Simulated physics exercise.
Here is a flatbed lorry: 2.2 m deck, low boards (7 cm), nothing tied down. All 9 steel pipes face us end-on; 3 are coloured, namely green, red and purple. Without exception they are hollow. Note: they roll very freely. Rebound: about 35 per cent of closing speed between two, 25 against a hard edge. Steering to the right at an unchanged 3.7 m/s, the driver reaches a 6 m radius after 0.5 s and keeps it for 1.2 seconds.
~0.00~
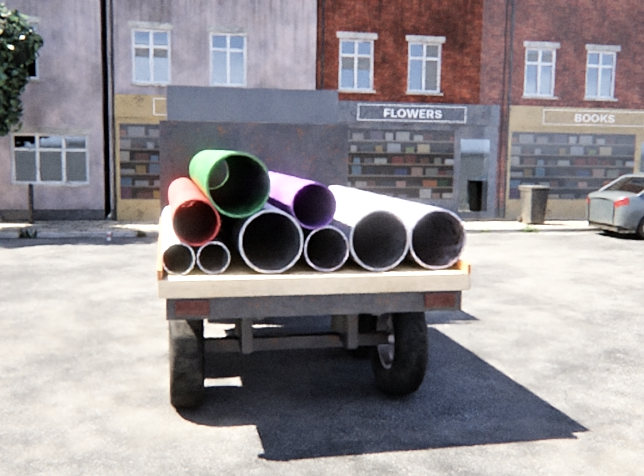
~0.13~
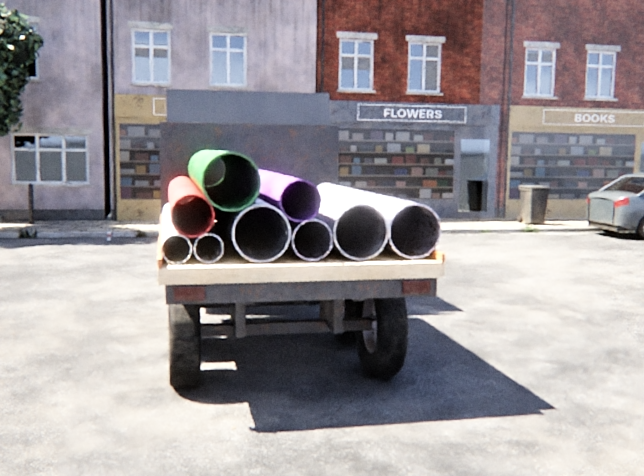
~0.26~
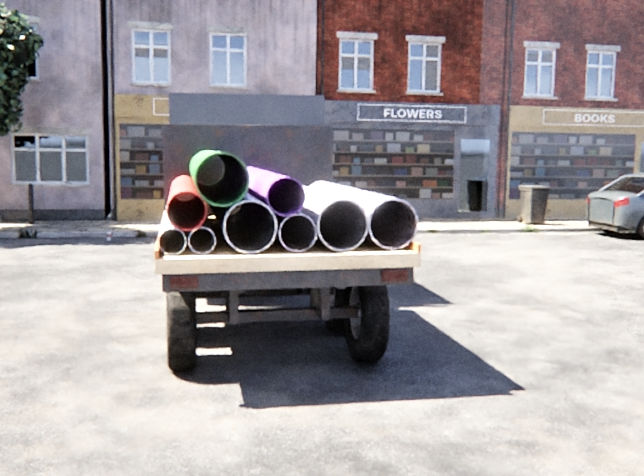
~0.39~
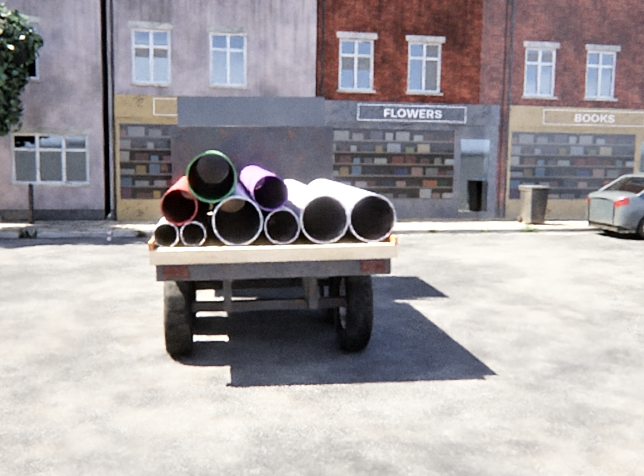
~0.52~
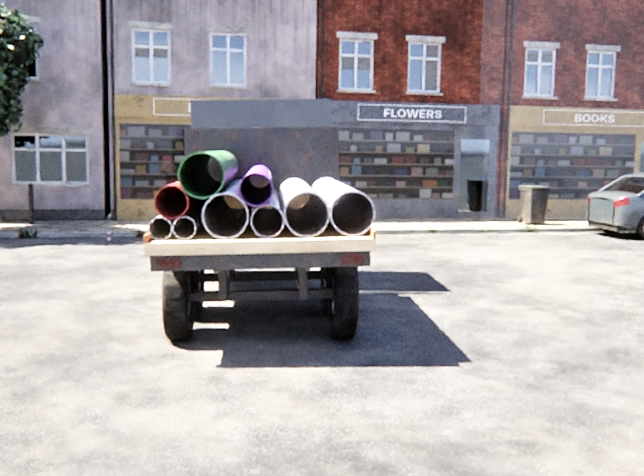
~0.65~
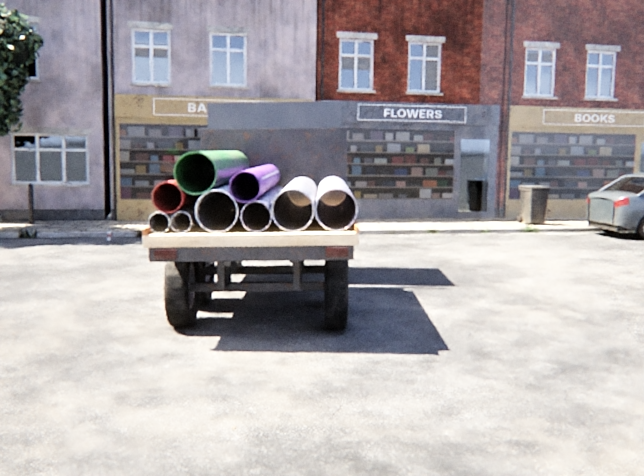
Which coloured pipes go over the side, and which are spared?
Green: It comes off. Red: It comes off. Purple: It stays put.
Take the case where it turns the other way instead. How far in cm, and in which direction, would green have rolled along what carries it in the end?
I'd expect some 0 centimetres to the right.
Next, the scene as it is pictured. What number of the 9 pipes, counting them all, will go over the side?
The answer is 2.
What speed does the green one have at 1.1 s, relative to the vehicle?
Speed: Around 1.5 m/s.
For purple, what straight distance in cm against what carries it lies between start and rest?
Purple: 10.
By 1.1 s, green is up on others, 30 cm from the left edge, rolling left; red is up on others, 5 cm from the left edge, rolling left; purple is up on others, 95 cm from the left edge; 0 of 9 are off.
By 1.6 s, green is over the left board and falling; red is over the left board and gone; purple is up on others, 95 cm from the left edge; 2 of 9 are off.
Finally (2.2 s), green is over the left board and gone; red is over the left board and gone; purple is up on others, 95 cm from the left edge; 2 of 9 are off.
